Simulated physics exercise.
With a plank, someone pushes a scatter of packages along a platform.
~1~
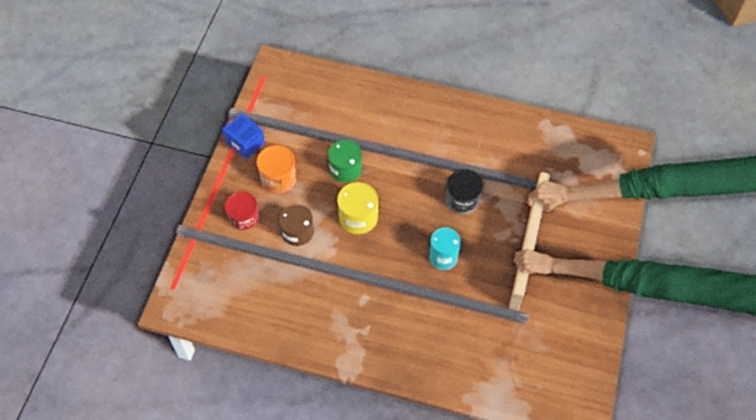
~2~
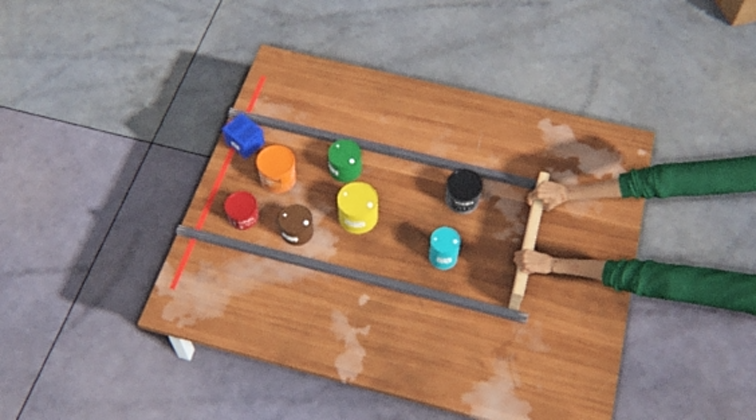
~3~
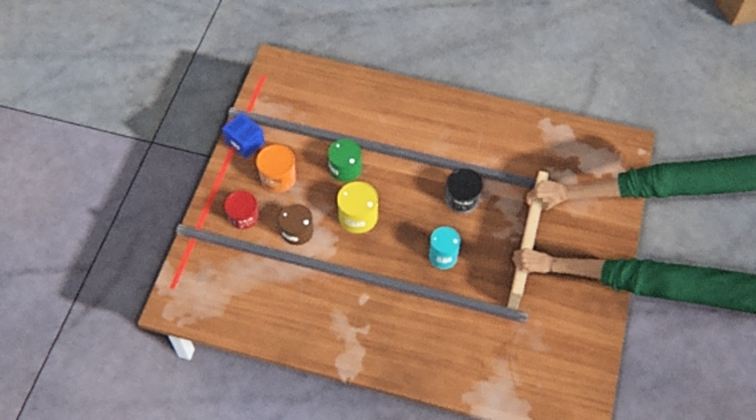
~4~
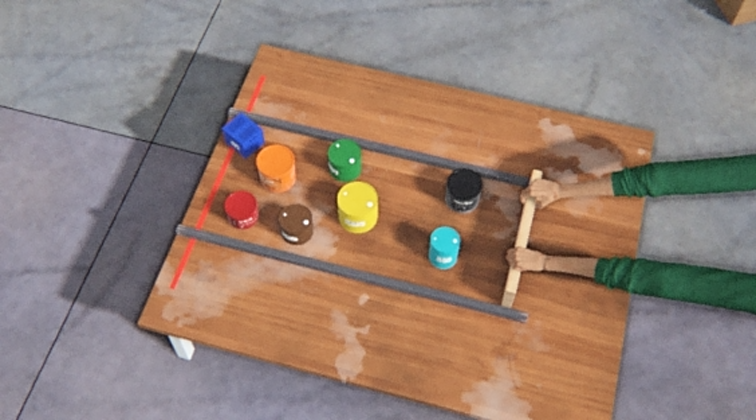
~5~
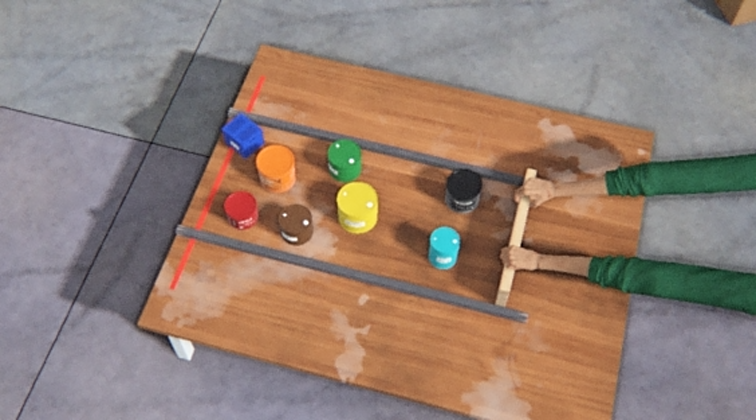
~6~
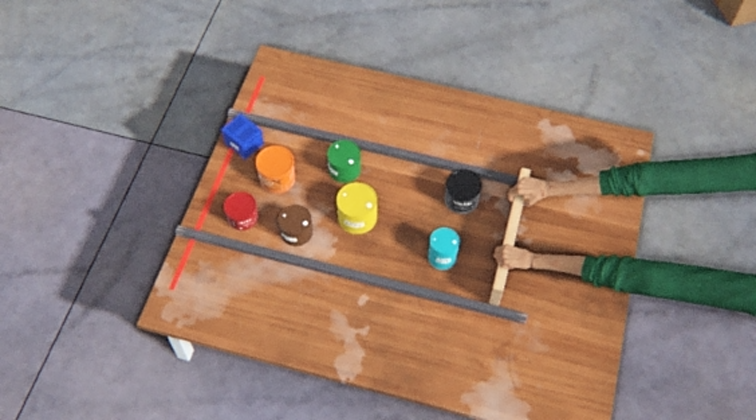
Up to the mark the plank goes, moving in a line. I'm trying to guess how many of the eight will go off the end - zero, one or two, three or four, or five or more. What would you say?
I would say five or more.
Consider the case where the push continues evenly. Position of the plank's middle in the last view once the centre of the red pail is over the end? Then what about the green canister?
I reckon its middle sits around (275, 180) and then around (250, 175).
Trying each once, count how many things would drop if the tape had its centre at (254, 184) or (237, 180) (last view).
In that order 2 and 5.
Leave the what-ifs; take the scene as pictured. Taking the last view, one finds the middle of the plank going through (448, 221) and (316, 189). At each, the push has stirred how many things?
That gives 2 for the first and 7 for the second.
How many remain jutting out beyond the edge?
Expected count: 2.
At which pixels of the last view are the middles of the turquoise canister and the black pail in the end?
The turquoise canister stops around (191, 197); the black pail around (216, 134).
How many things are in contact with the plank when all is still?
The answer is 2.
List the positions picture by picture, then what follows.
In the first frame, blue tote (244, 137); red pail (242, 211); orange pail (277, 170); plank (529, 241); tape (221, 176).
In the second frame, red pail (242, 211); plank (529, 241).
In the third frame, orange pail (277, 169); turquoise canister (444, 248).
In the fourth frame, blue tote (244, 136); black pail (463, 191).
In the fifth frame, red pail (242, 211); brown canister (296, 225).
In the sixth frame, blue tote (243, 137); red pail (241, 212); orange pail (276, 170); plank (510, 236); tape (220, 176).
A little later, none off yet; blue tote at rest near (243, 137); red pail at rest near (241, 212); orange pail at rest near (276, 170).
Next, none off yet; blue tote at rest near (243, 137); red pail shifted a little near (227, 208); orange pail shifted a little near (267, 167).
When it is over, the number that fall off is five or more; down, yellow canister, green canister, brown canister, orange pail, red pail and blue tote.
